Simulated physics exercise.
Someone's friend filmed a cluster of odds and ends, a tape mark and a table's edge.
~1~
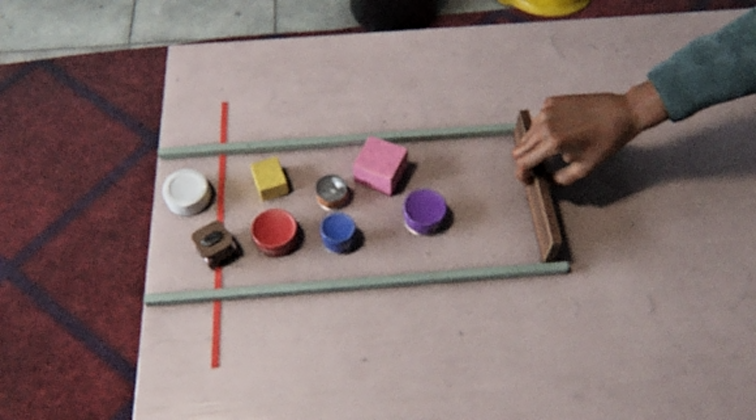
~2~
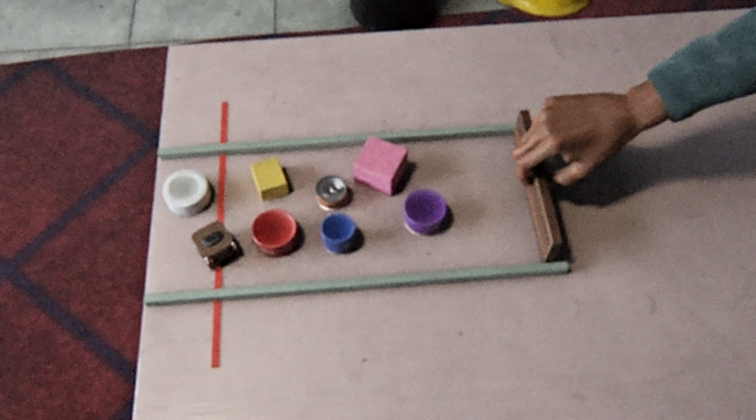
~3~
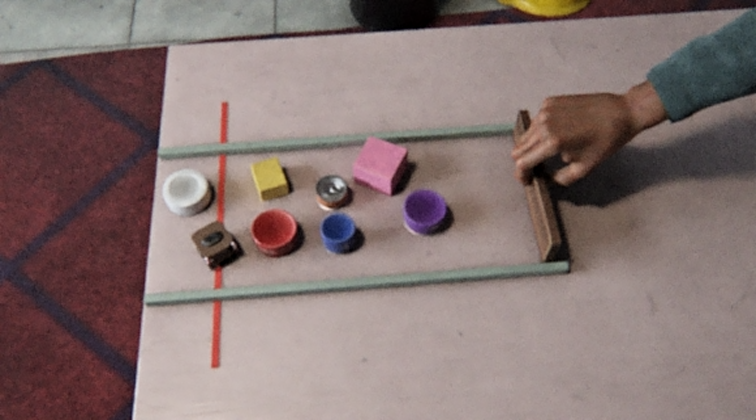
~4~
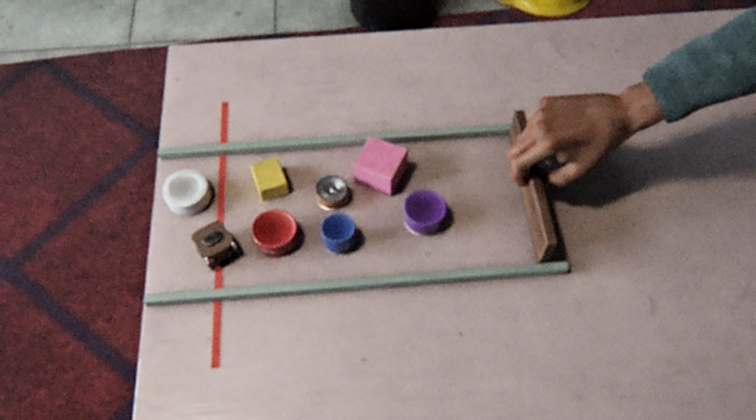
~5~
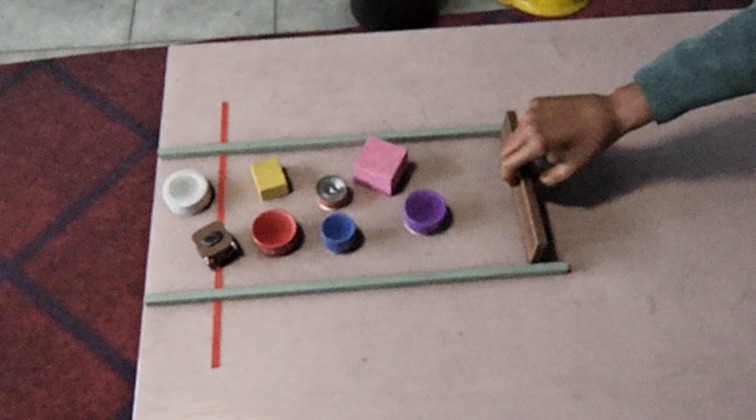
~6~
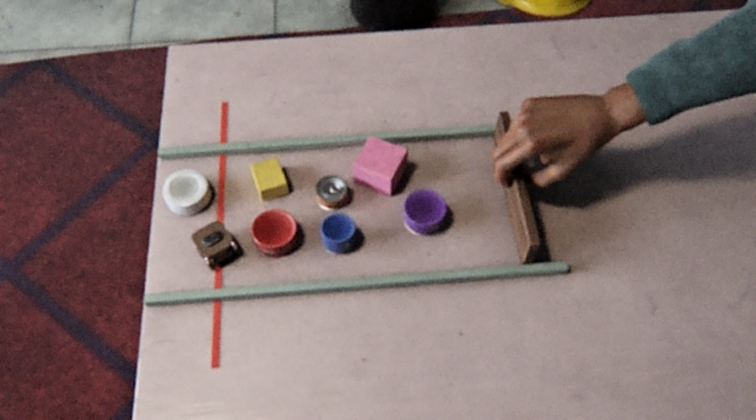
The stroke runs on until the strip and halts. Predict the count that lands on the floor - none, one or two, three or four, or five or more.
Dropped off the end are no more than two, with at least one.
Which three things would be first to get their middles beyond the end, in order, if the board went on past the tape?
Order: White lid, then brown case, then yellow block.
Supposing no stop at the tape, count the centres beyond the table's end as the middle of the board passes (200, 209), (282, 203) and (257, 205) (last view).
In order of the places given, that's 5, 0 and 0.
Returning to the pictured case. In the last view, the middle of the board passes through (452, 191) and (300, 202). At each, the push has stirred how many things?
At the first spot 0, then 7.
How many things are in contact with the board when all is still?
In contact: 3.
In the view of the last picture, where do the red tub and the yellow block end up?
First: About (161, 265); second: About (163, 187).
Soon after, none off yet; white lid at rest near (187, 193); brown case at rest near (215, 245); yellow block at rest near (270, 179).
In the end, the number that fall off is one or two; gone, brown case and white lid.
